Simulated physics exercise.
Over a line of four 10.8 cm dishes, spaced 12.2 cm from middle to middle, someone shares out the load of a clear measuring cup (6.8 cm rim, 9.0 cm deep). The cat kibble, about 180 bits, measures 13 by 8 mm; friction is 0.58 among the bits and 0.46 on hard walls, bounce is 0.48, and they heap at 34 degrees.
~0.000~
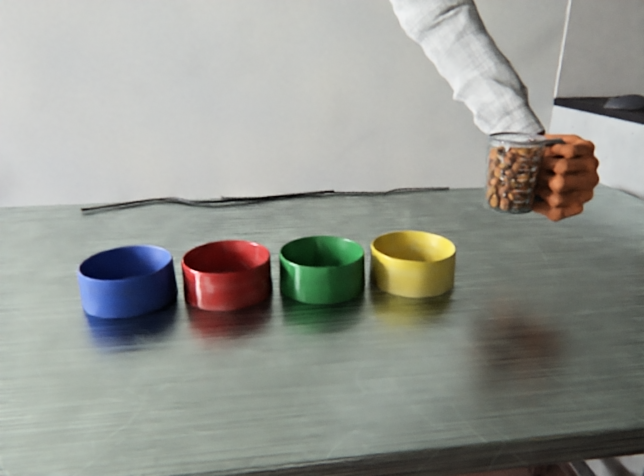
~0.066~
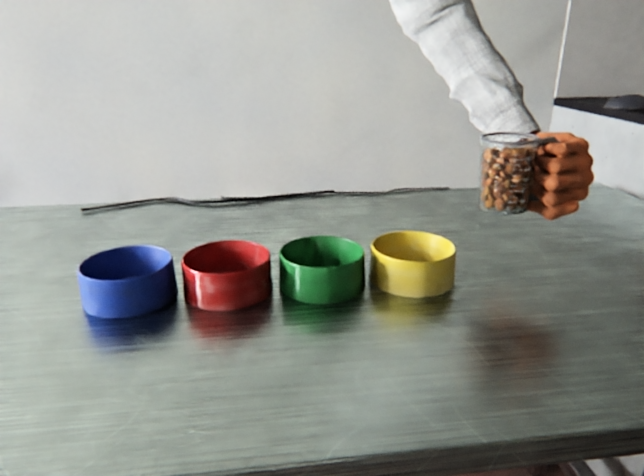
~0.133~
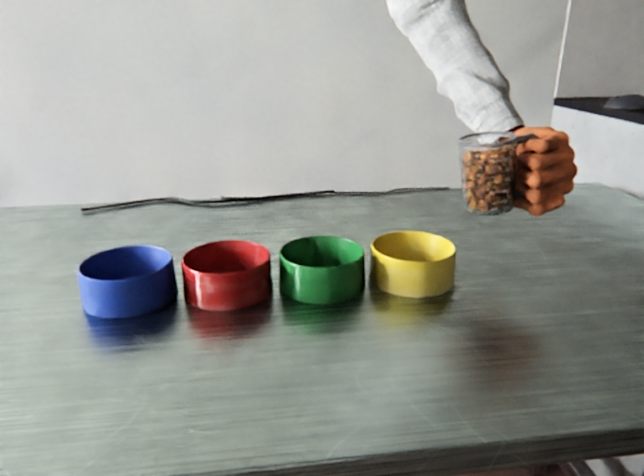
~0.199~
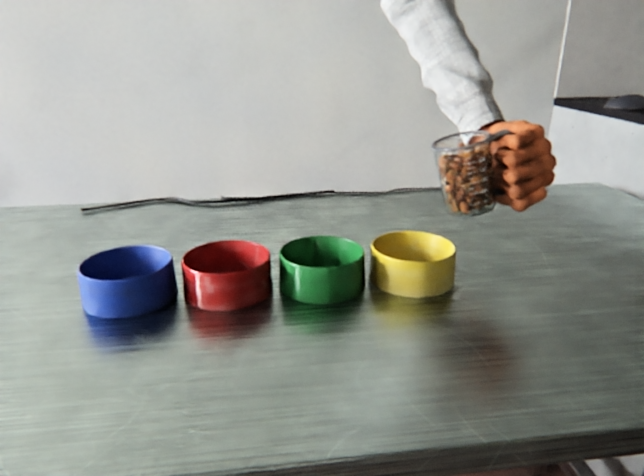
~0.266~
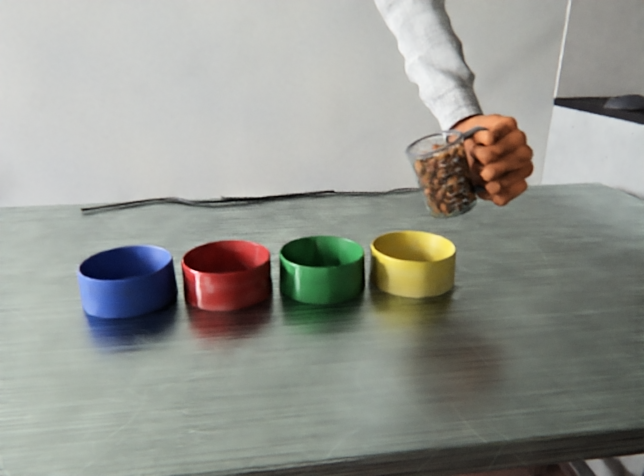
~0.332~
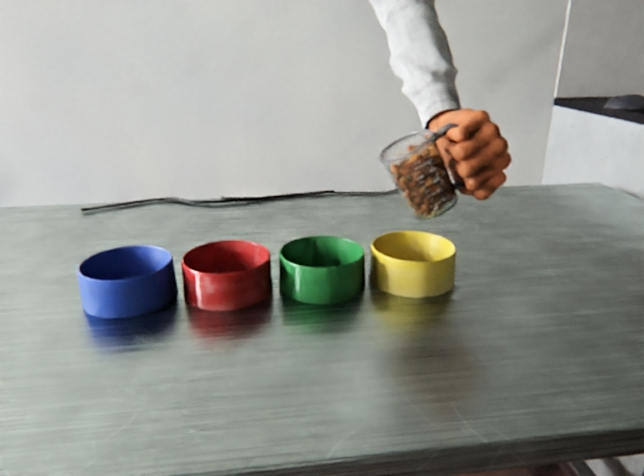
At first, a hand holds a clear measuring cup of brown kibble upright at the right, above a table with blue, red, green and yellow dishes in a row. The hand then carries the cup left, tilting it steadily toward the dishes, until it leans above the yellow one.
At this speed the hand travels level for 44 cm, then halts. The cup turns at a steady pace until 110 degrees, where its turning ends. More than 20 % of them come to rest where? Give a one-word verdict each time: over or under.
As I see it, red: Keeps a fifth or less, blue: Keeps more than a fifth, green: Keeps a fifth or less, yellow: Keeps a fifth or less, counter: Keeps a fifth or less.
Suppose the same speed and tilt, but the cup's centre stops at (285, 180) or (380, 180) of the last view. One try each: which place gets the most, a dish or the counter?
Try 1 - red; try 2 - green.
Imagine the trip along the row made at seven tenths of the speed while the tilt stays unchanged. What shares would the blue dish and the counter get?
The shares would then be blue 80 and counter 10.
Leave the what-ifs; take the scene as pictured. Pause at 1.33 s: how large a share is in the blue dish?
It works out to some 65 per cent.
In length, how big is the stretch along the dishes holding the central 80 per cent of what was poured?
Roughly 6 cm of the row.
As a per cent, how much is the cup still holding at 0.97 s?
It comes to about 95 percent.
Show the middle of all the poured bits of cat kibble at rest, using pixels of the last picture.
About (126, 283).
Then, at 0.71 s, tilt 67 degrees; cup holds 100 %.
After 0.97 s, tilt 94 degrees; cup holds 95 %, blue 5 %.
After 1.33 s, tilt 110 degrees; cup holds 30 %, blue 65 %.
In the end, at 3.4 s, red 0 %, blue 95 %, green 0 %, yellow 0 %, counter 0 %, cup 5 %.
